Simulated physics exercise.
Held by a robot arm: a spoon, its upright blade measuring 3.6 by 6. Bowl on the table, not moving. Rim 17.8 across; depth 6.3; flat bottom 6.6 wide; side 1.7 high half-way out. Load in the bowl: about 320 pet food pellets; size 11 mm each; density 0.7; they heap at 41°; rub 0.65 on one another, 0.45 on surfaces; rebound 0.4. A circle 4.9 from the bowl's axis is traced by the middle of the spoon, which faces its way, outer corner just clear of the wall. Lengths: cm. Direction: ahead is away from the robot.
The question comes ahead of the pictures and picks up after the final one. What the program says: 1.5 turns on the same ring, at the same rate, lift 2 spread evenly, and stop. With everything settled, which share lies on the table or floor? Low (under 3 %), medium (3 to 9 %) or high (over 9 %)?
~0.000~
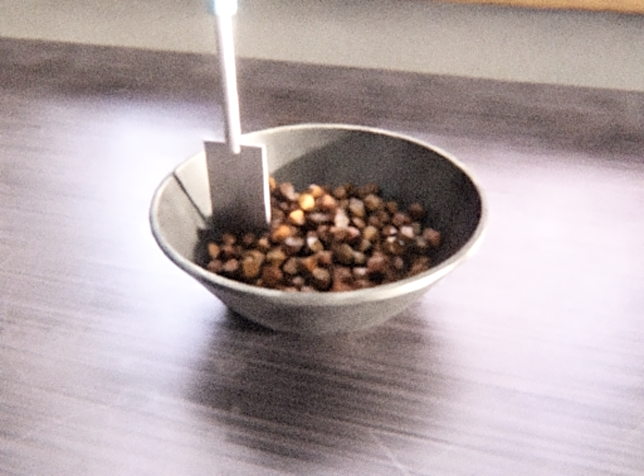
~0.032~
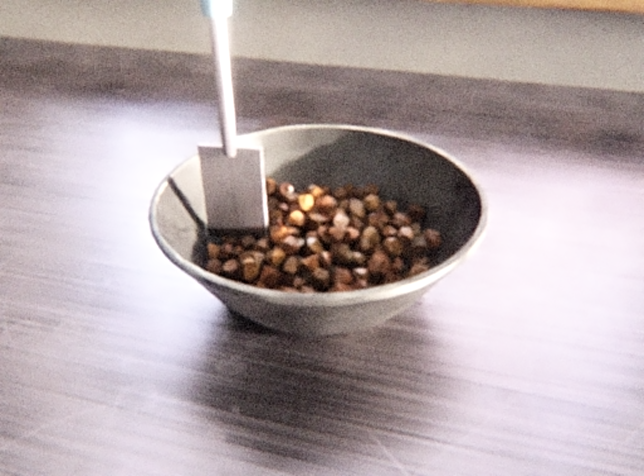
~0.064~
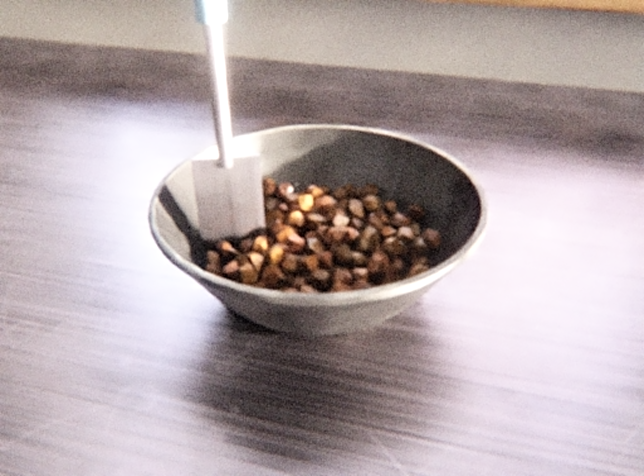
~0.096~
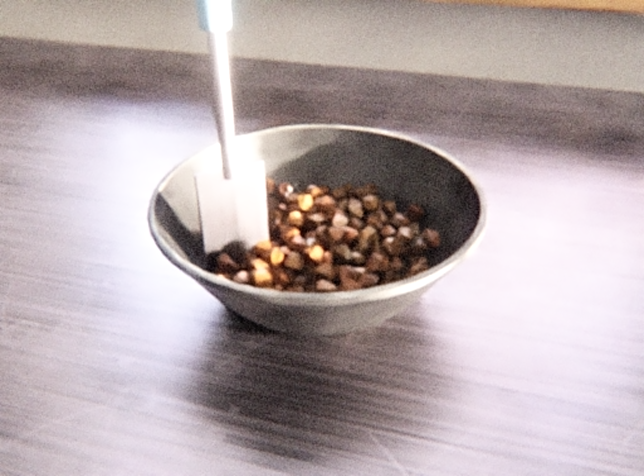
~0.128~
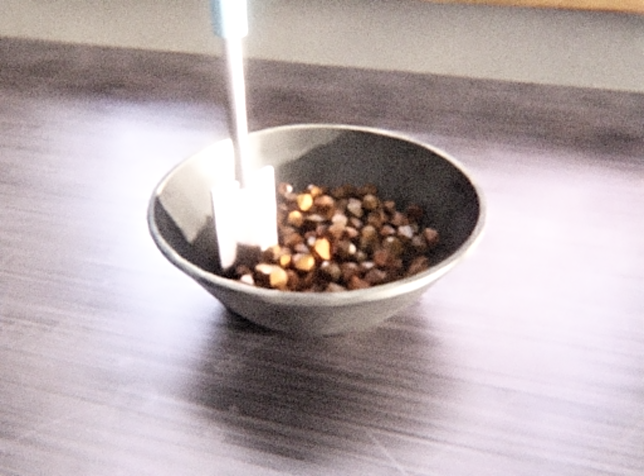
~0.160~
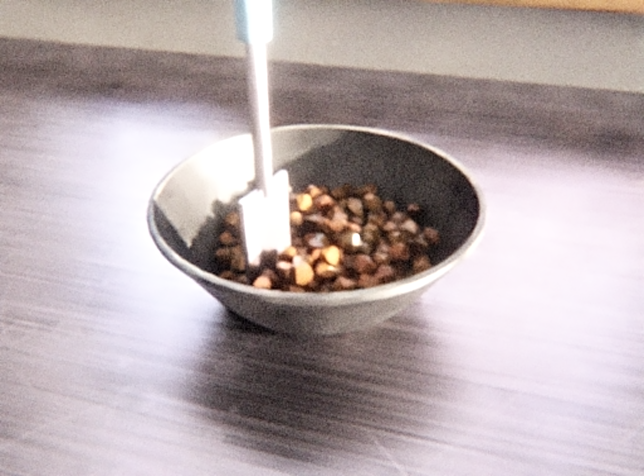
Medium - 3 to 9 %.
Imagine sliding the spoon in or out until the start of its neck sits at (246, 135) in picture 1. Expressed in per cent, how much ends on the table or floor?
Roughly 5 per cent.
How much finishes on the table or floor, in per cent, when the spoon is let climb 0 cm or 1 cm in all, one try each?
Near 15 in a hundred, then near 15 in a hundred.
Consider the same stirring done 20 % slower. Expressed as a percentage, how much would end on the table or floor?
I'd expect about 0 %.
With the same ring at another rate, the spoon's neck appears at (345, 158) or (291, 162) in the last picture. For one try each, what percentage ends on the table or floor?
Near 15 in a hundred for the first and near 10 in a hundred for the second.
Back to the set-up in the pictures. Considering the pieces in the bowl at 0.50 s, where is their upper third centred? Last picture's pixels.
About (327, 187).
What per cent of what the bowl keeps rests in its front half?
Around 45 per cent of what the bowl keeps.
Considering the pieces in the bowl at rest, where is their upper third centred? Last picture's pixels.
Centre, approx.: (312, 231).
By 0.50 s, 257° round, highest piece 8 above the table; 314 in the bowl, 2 on the table or floor, 7 in flight or on the tool.
By 0.83 s, 78° round, highest piece 7 above the table; 308 in the bowl, 15 on the table or floor.
By 1.20 s, 180° round, highest piece 6 above the table; 308 in the bowl, 15 on the table or floor.
By 1.90 s, 180° round, highest piece 6 above the table; 308 in the bowl, 15 on the table or floor.
Final count, 308 in the bowl, 15 on the table or floor. That is 5 % on the table or floor.
